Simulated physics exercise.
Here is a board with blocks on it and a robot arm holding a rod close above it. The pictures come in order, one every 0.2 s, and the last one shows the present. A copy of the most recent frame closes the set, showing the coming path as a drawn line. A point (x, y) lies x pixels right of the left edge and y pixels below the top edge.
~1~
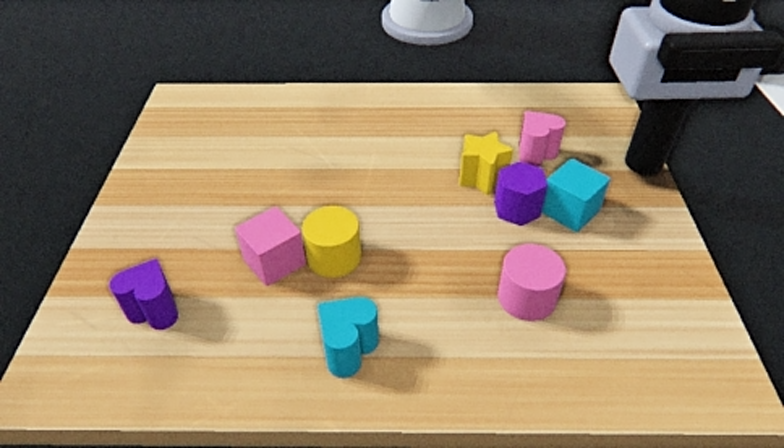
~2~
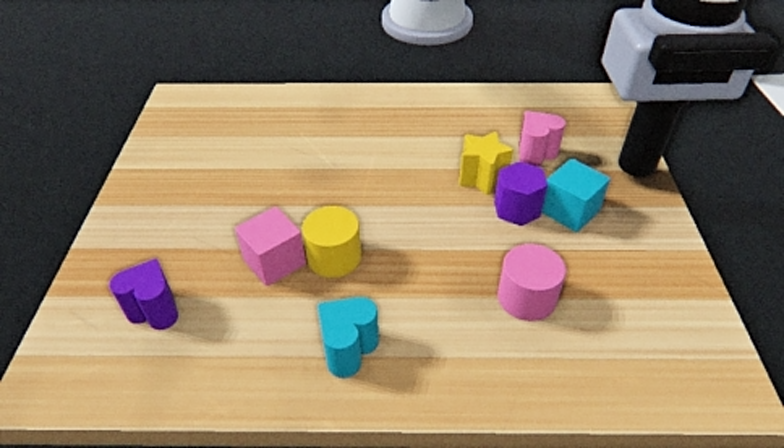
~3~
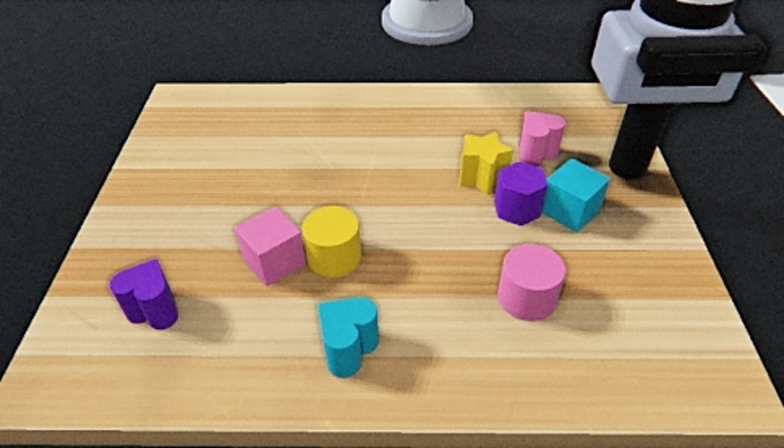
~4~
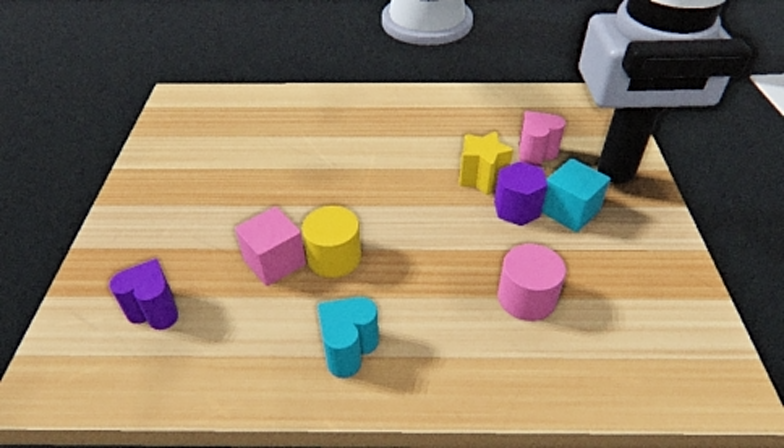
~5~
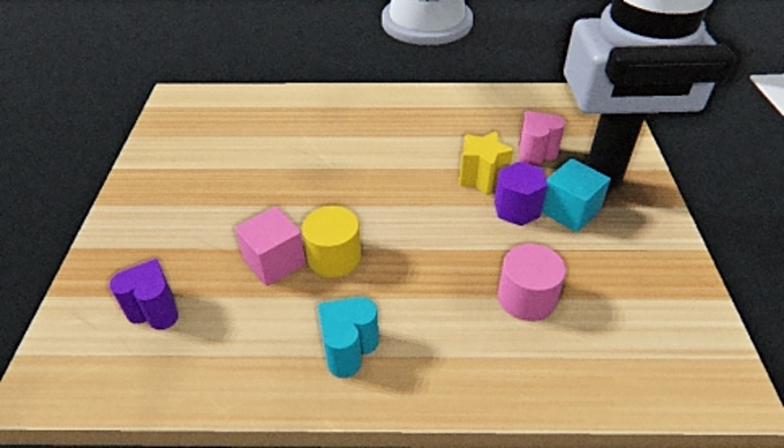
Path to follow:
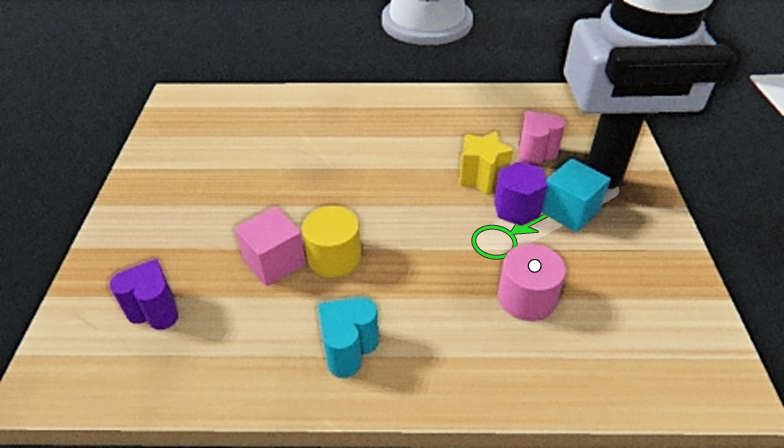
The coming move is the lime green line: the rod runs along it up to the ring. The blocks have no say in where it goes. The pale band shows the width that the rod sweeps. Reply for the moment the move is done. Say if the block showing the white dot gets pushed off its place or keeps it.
By the time the path is finished, it has moved at least a centimetre.
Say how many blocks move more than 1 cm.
Displaced: Three or more.
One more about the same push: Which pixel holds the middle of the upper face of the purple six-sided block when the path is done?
(475, 181)
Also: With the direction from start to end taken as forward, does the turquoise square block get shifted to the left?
In short: Yes.
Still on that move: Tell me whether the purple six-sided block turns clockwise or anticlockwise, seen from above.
Bird's-eye view: Clockwise.
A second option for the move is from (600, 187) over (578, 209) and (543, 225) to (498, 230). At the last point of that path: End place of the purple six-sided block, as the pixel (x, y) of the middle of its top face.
Its top middle: (473, 175).
Drawn move, straight from (600, 187) to (494, 242); the dot is on the pink round block.
What follows on the original path. One third of the way, rod at (569, 196); purple six-sided block at (516, 179), turned 20° clockwise; turquoise square block at (560, 198), turned 20° anticlockwise.
Two thirds of the way, rod at (534, 214); purple six-sided block at (493, 181), turned 55° clockwise; turquoise square block at (547, 223), turned 50° anticlockwise.
At the end, rod at (496, 233); yellow star-shaped block still; purple six-sided block at (475, 181), turned 105° clockwise; pink round block at (539, 283); turquoise square block at (543, 235), turned 70° anticlockwise.
